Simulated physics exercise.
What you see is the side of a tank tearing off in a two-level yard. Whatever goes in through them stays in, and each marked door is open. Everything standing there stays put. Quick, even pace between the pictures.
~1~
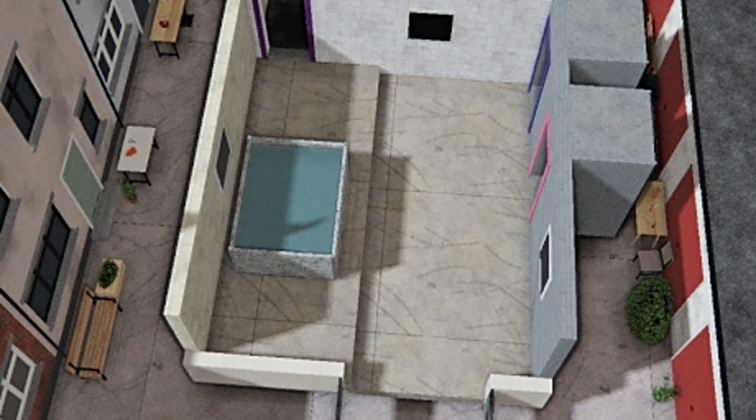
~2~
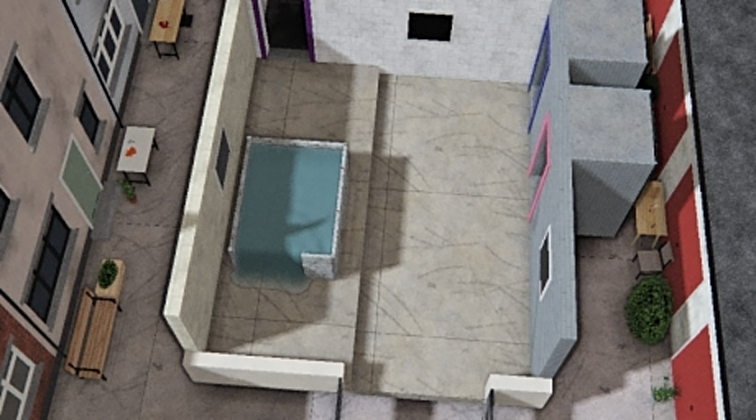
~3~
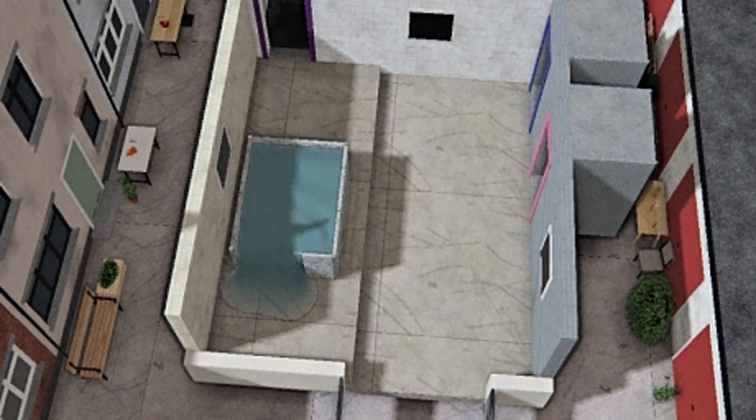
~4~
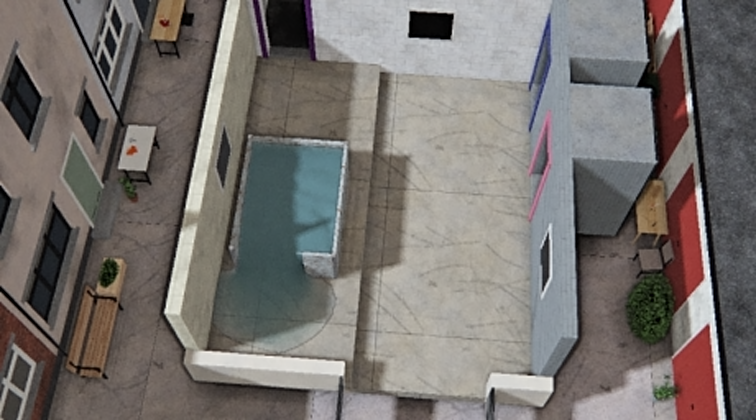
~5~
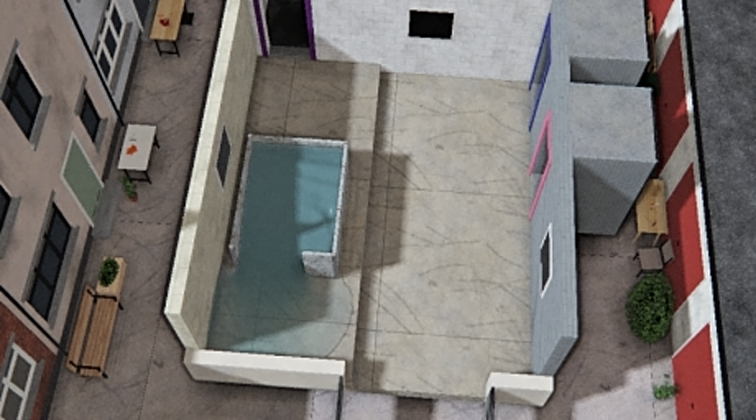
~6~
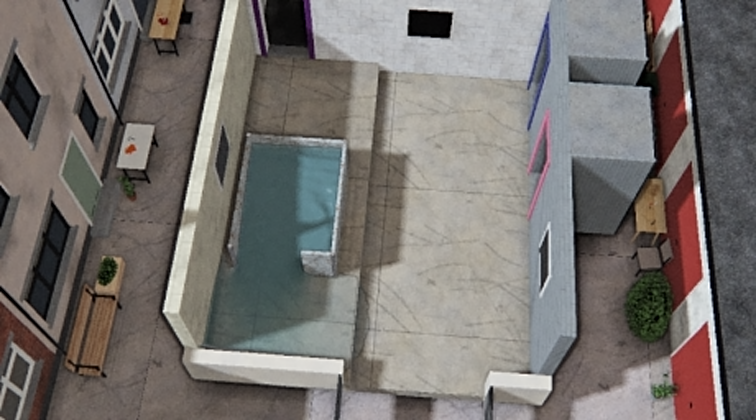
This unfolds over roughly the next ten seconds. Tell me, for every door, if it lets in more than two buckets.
Result: The pink door will keep it to two buckets. The purple door will be overrun. The blue door will keep it to two buckets.
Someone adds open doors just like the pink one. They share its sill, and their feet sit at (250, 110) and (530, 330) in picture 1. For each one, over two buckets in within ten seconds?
Results, in sequence: Doesn't reach it and gets past it.
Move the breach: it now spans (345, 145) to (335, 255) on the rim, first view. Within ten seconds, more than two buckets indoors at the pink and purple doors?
I'd say the pink ends up above, and the purple lets in too little.
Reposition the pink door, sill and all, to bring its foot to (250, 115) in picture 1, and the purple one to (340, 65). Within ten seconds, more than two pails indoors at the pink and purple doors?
I'd put the pink door as under and the purple door as under.
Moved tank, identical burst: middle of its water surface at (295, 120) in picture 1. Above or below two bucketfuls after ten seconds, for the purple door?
Purple: Below the limit.
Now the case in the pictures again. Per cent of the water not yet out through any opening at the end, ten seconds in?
Roughly 80 %.
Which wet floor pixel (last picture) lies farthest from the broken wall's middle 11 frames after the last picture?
Somewhere near (529, 387).
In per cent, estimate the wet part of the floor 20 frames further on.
55 %.
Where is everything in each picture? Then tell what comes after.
The first frame shows the open tank at (290, 197) is whole and still.
In the second frame, water pours out at (271, 266) and has run to (233, 273).
In the third frame, water pours out at (272, 266) and has run to (297, 315).
In the fourth frame, water pours out at (272, 266) and has run to (282, 348).
In the fifth frame, the front is at a hidden place, out from the gap at (272, 265).
In the sixth frame, the front is at a hidden place, out from the gap at (271, 264).
A moment on, water covers 15 % of the floor; the pink door not reached, the purple door not reached, the blue door not reached.
Next, water covers 30 % of the floor; the pink door not reached, the purple door not reached, the blue door not reached.
Then, water covers 55 % of the floor; the pink door wet at the sill, nothing in, the purple door not reached, the blue door not reached.
Later, water covers 80 % of the floor; the pink door wet at the sill, nothing in, the purple door over two buckets in, the blue door wet at the sill, nothing in.
In the end, water covers 90 % of the floor; the pink door wet at the sill, nothing in, the purple door over two buckets in, the blue door wet at the sill, nothing in.
